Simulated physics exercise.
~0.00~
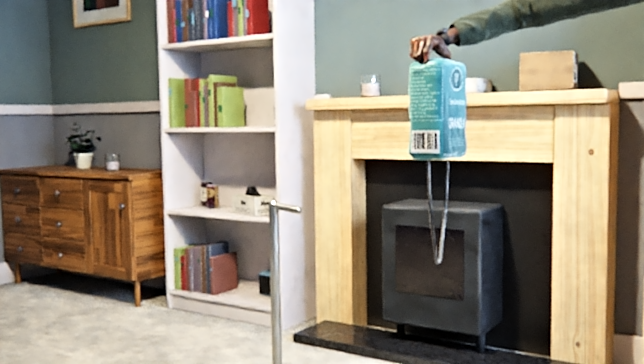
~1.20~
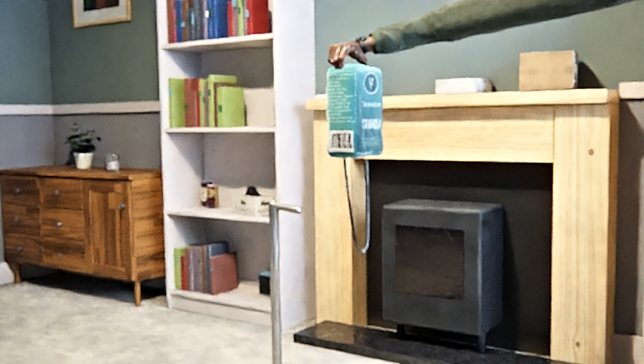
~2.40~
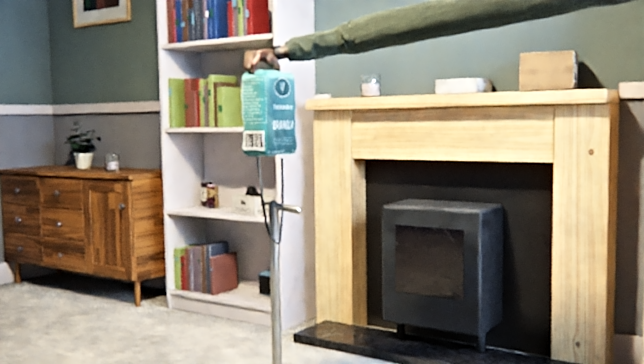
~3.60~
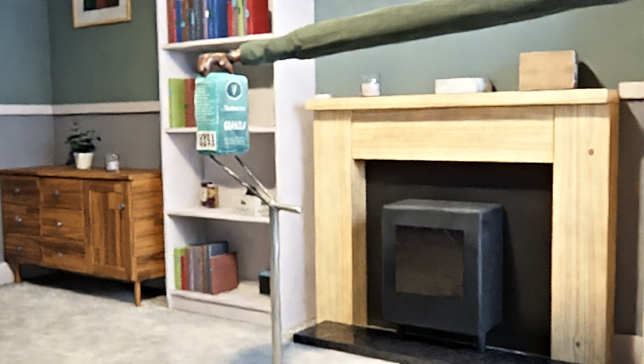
A turquoise sack, gripped from above by a hand reaching in from the right, hangs in front of a wooden fireplace with a loop dangling beneath it. The hand carries it left at a nearly constant height, past the edge of the mantel and towards a thin metal stand. The sack passes over the top of the post while the loop trails below. As it moves on towards the white bookcase, the loop catches on the post and pulls taut at a slant. The sack is jerked back and the hand stops, leaving it held just left of the stand.
